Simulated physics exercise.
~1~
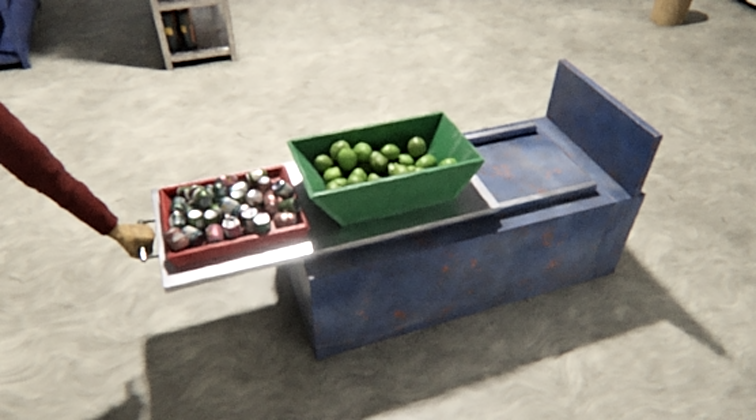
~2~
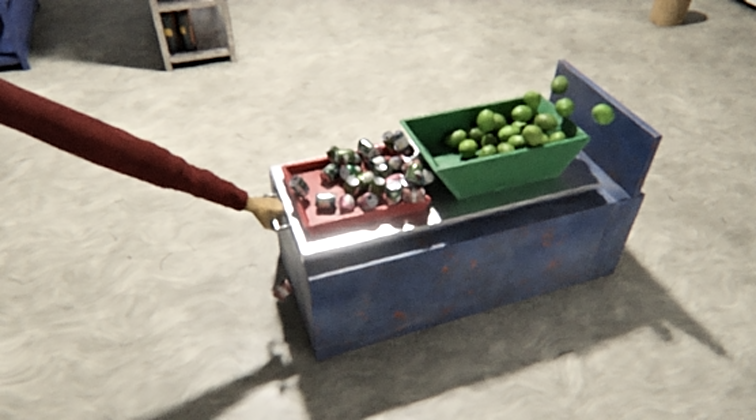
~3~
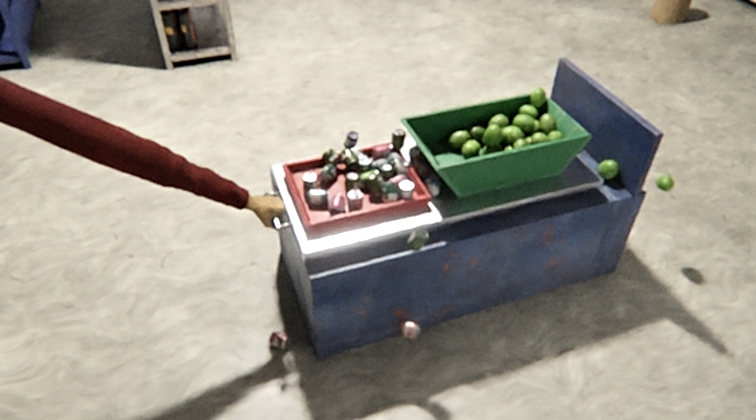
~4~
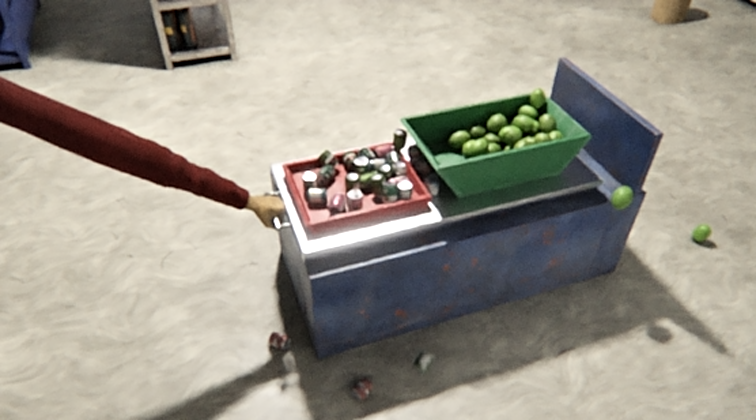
On a blue bench, an arm shoves a loaded shelf right, spilling some cans and limes.
